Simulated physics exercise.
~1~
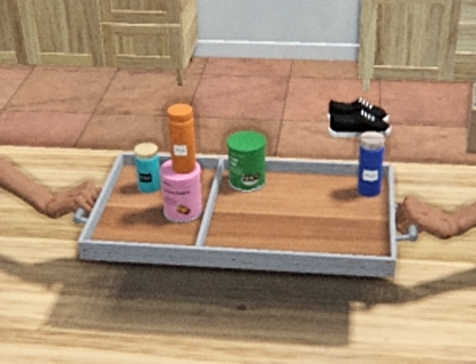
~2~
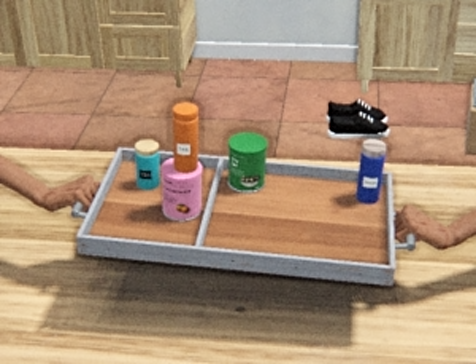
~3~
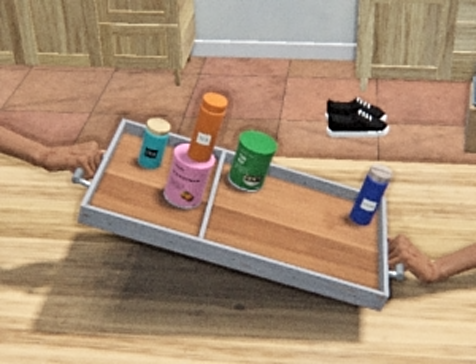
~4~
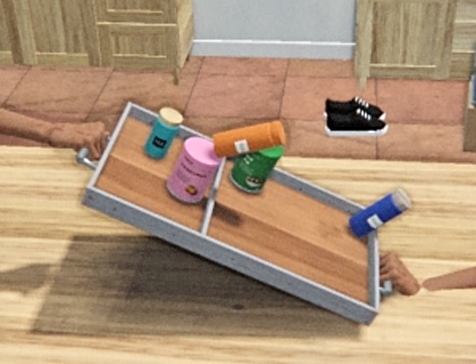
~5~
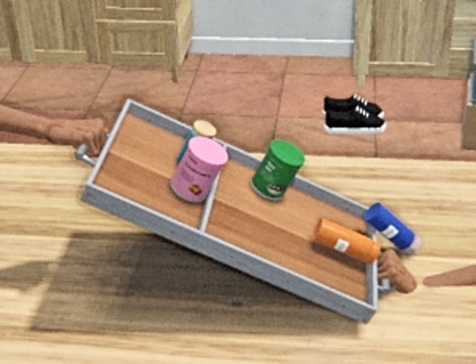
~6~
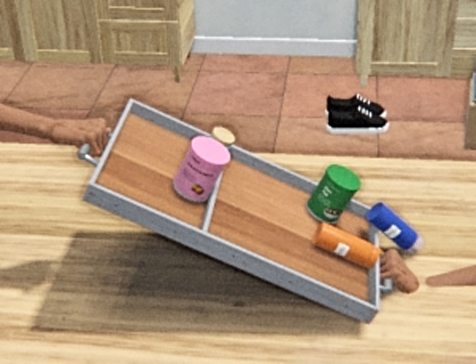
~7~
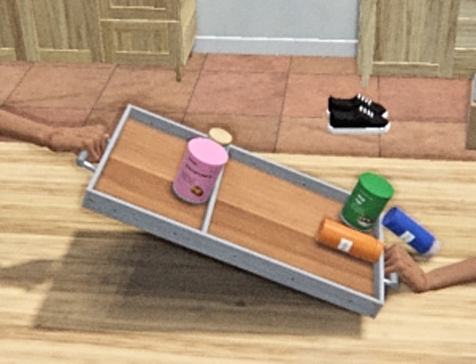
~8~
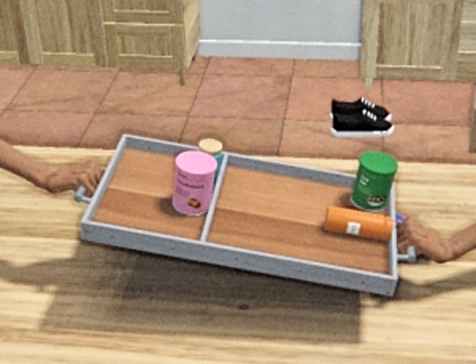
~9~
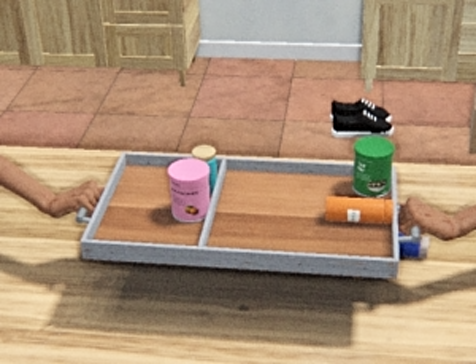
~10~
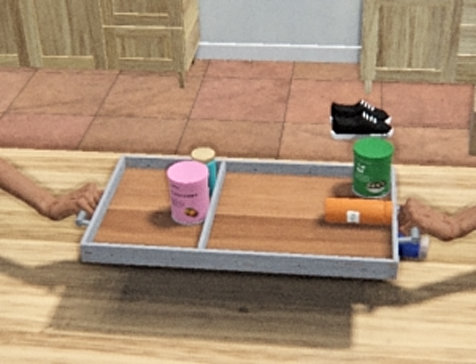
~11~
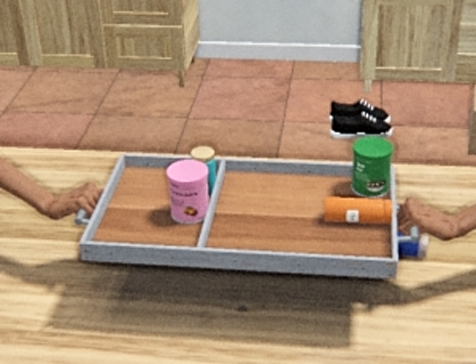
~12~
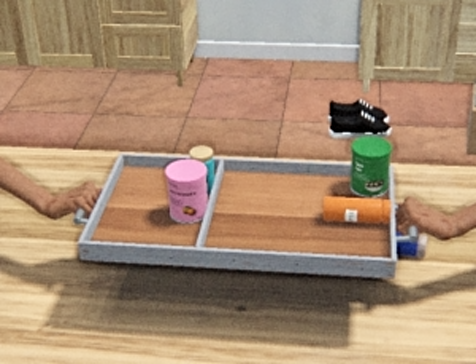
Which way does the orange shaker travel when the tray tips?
It moves to the right, toppling onto its side and ending up near the right end of the tray.
